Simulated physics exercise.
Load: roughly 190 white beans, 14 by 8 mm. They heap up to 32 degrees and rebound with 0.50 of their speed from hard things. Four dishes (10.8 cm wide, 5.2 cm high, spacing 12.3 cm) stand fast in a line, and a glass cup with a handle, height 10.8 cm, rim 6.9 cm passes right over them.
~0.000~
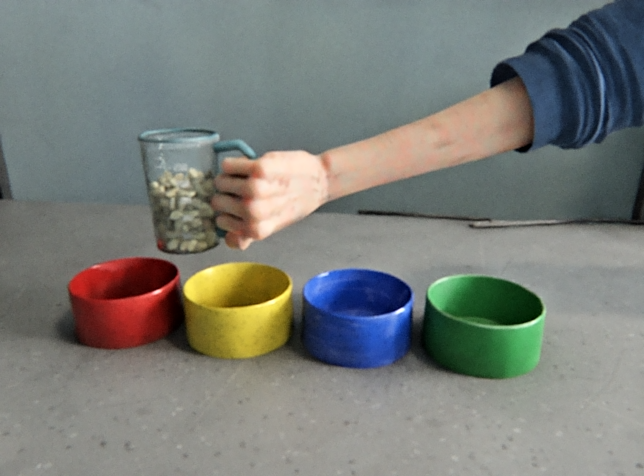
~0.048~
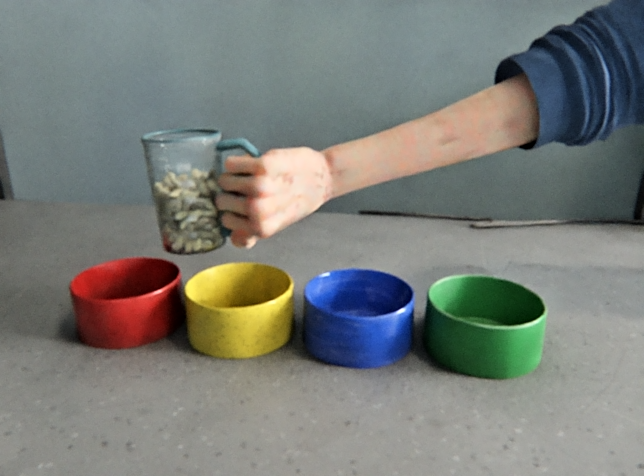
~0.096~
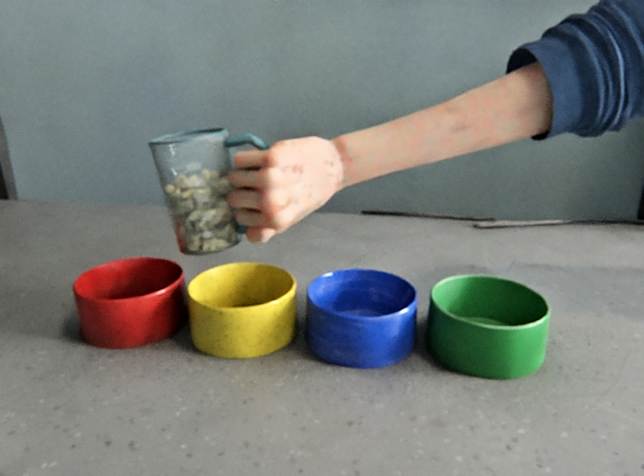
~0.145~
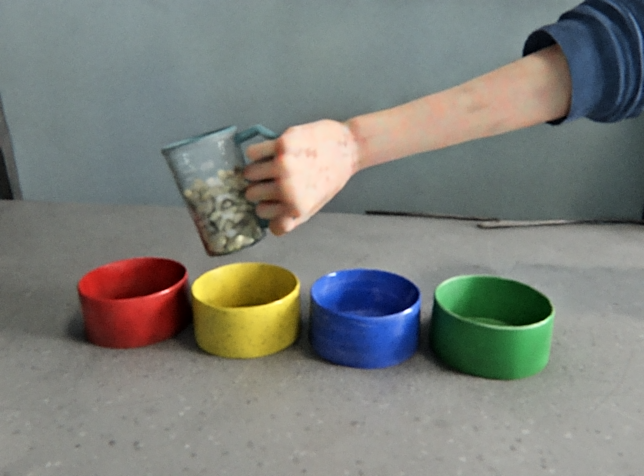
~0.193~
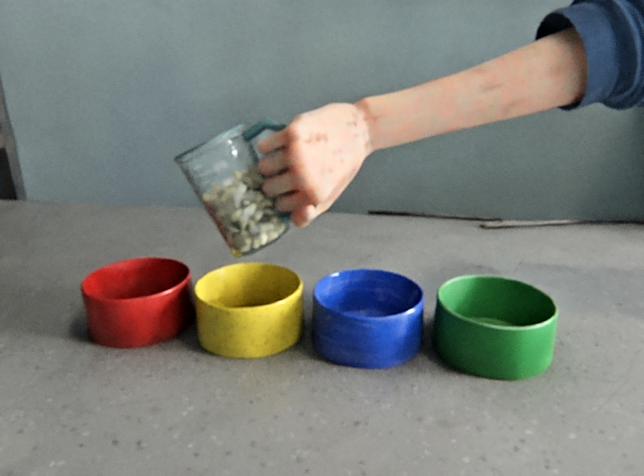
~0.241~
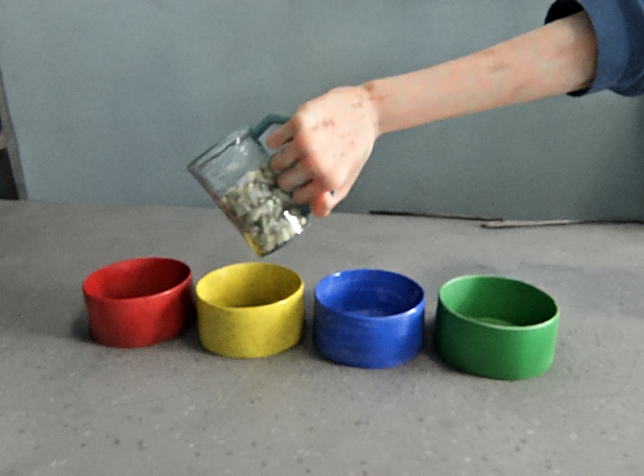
On a grey tabletop, a hand moving a glass cup of pale beans rightward above four coloured dishes while tilting it left.
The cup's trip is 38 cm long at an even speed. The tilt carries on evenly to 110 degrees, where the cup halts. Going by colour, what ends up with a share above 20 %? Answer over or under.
Red: Under, blue: Over, green: Over, yellow: Under, counter: Under.
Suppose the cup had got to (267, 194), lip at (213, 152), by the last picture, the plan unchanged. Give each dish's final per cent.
Red 0, blue 0, green 100, yellow 0.
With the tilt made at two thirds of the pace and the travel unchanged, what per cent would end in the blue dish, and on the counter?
Blue 0; counter 0.
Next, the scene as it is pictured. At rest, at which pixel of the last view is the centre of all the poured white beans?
Around (454, 334).
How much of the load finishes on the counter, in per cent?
About 10 per cent.
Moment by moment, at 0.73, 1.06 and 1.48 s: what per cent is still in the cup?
About 95, 45, 20.
Then, at 0.73 s, tilt 110 degrees; cup holds 95 %, blue 5 %.
After 1.06 s, tilt 110 degrees; cup holds 45 %, blue 40 %, green 5 %.
After 1.48 s, tilt 110 degrees; cup holds 20 %, blue 40 %, green 30 %.
At rest (2.9 s), red 0 %, blue 40 %, green 50 %, yellow 0 %, counter 10 %.
